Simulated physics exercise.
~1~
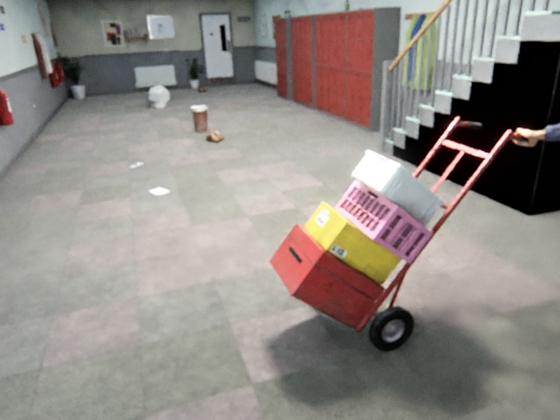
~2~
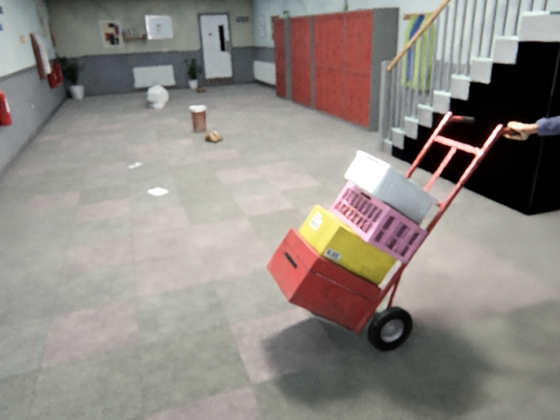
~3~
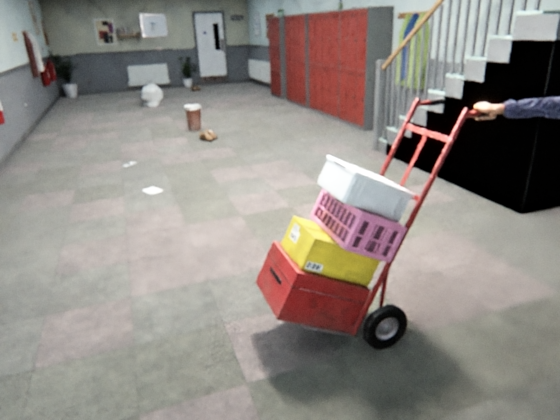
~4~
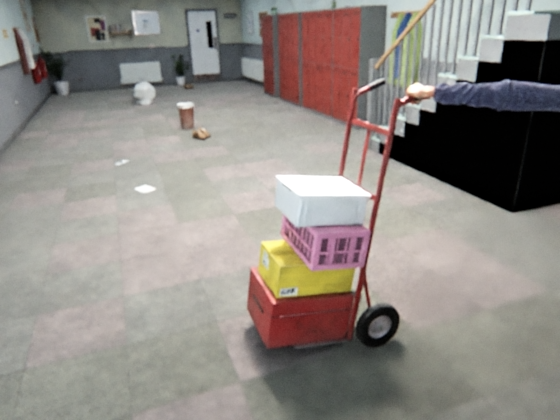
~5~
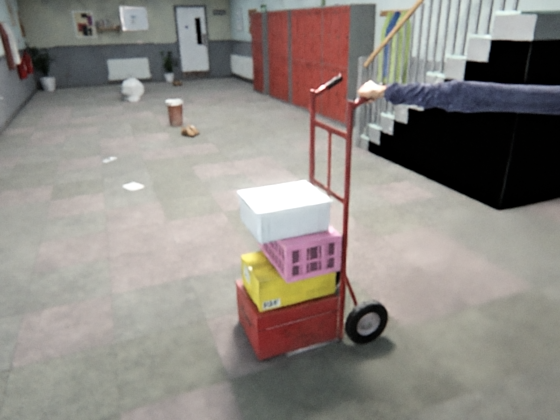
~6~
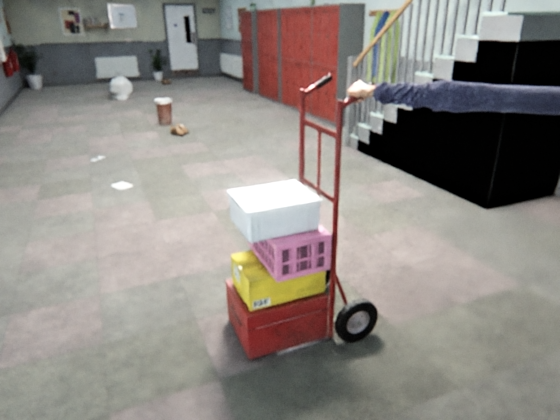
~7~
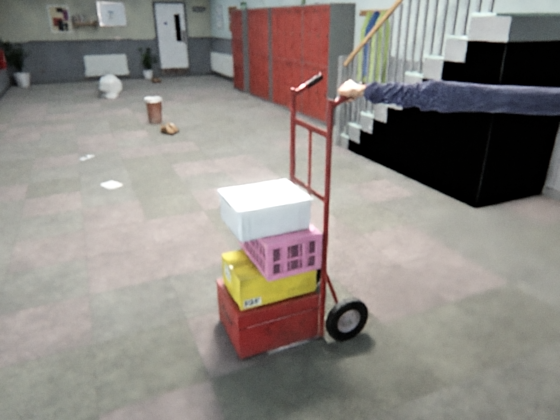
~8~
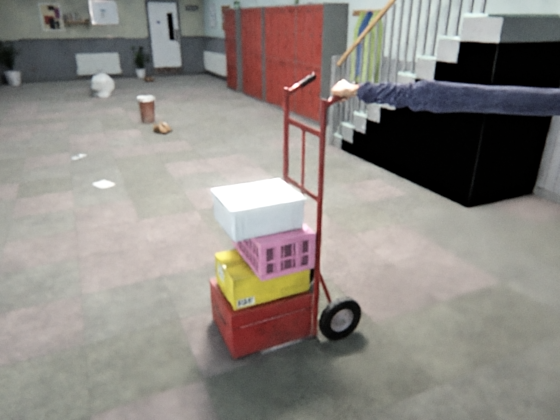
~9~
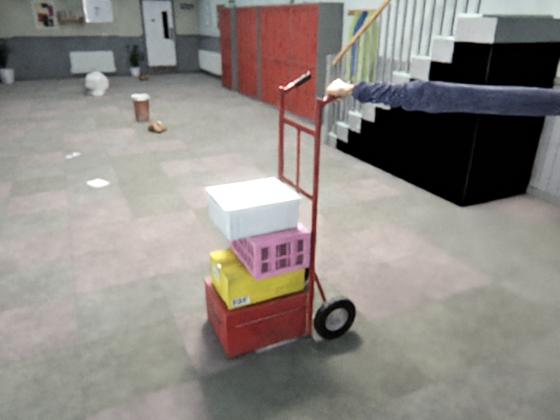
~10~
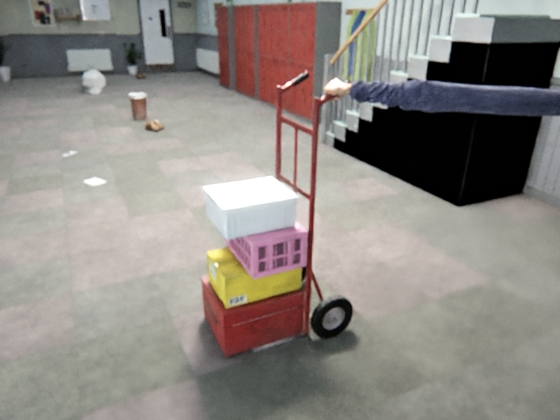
In a wide hall with a grey tiled floor, seen from slightly above, red lockers and a white door stand at the back and a staircase rises on the right. A red hand truck leans back toward the right, held by a hand at its handle, carrying a red toolbox, a yellow parcel, a pink crate and a white tote, stacked bottom to top. The arm tips the truck forward to the left until it stands upright. The white tote and pink crate shift slightly left over the boxes below. The view drifts right, and the stack rests still, all four aboard.
